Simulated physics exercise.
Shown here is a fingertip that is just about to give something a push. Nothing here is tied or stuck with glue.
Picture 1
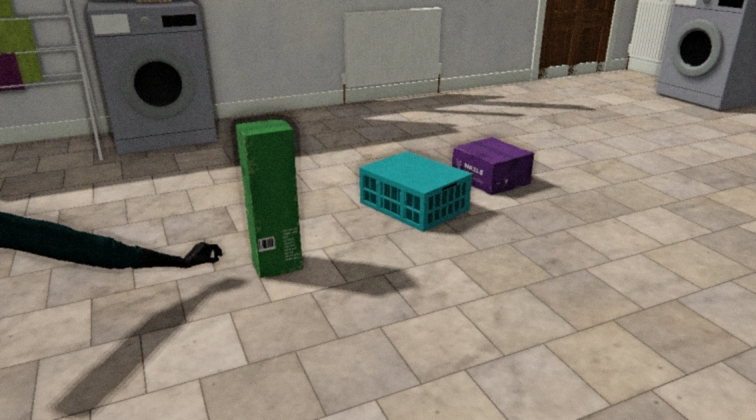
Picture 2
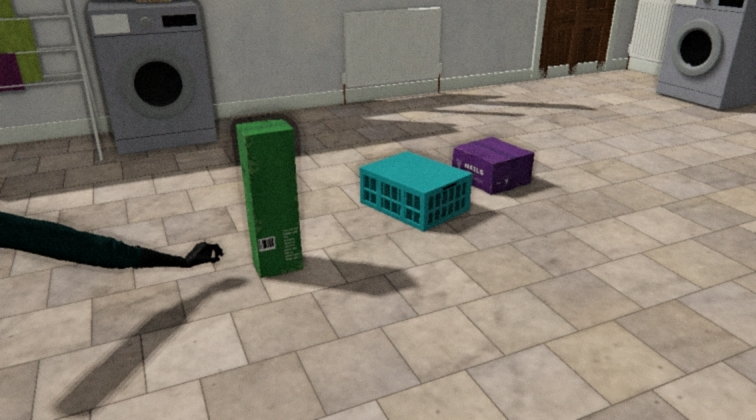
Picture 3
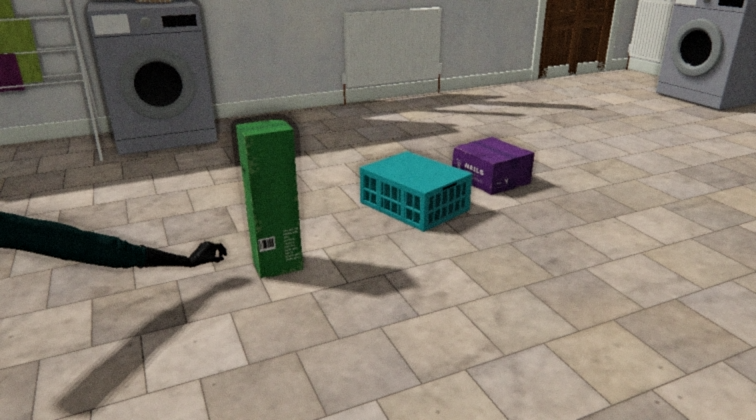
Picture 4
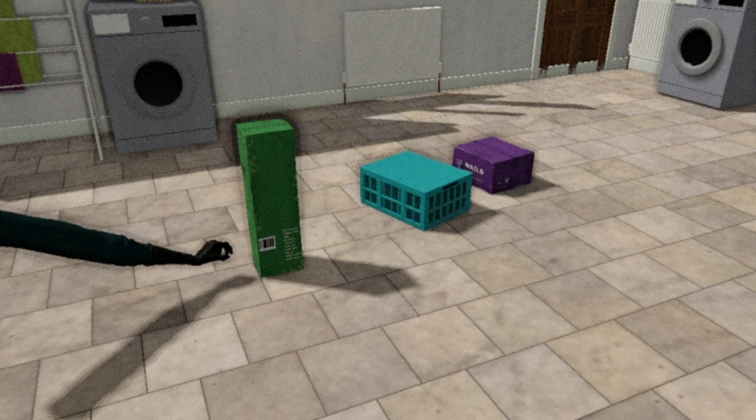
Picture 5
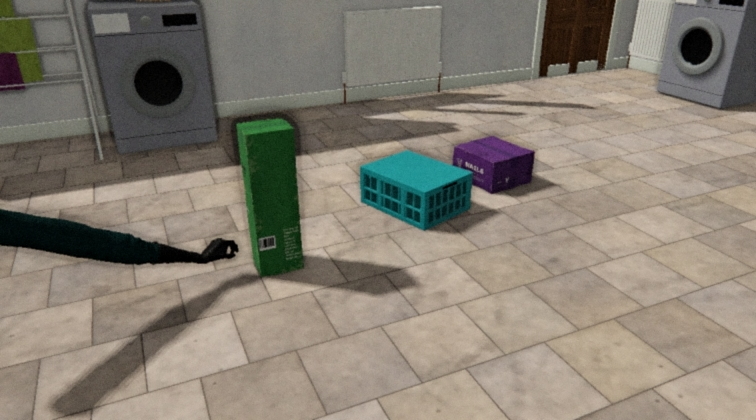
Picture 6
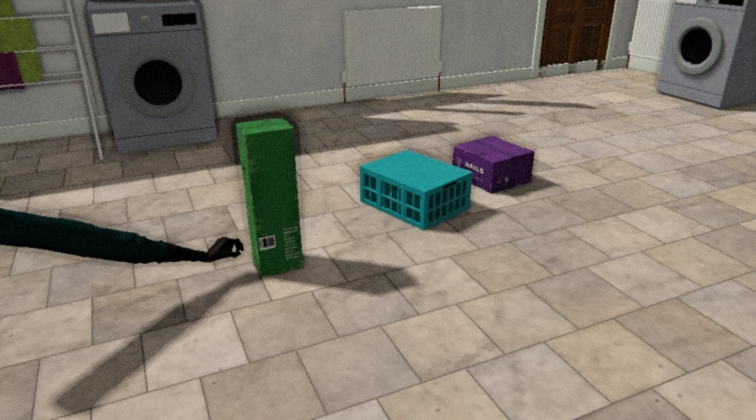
A dark-sleeved arm inches right toward a tall green box, which stays still on the tiles.
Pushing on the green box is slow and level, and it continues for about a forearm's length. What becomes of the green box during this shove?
The green box remains upright.
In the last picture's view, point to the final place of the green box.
Around (354, 184).
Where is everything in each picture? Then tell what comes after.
Green box (271, 201), in the first picture.
Green box (271, 200), in the second picture.
Green box (271, 201), in the third picture.
Green box (272, 200), in the fourth picture.
Green box (272, 200), in the fifth picture.
Green box (272, 199), in the sixth picture.
Then, 0.40 s on from there, green box shifted a little near (287, 196).
Then, 0.80 s on from there, green box shifted about its own width near (314, 191).
Then, 1.20 s on from there, green box shifted about its own width near (340, 187).
In the end, moved from the start, green box. At the end, from the last picture's camera, green box near (354, 184).
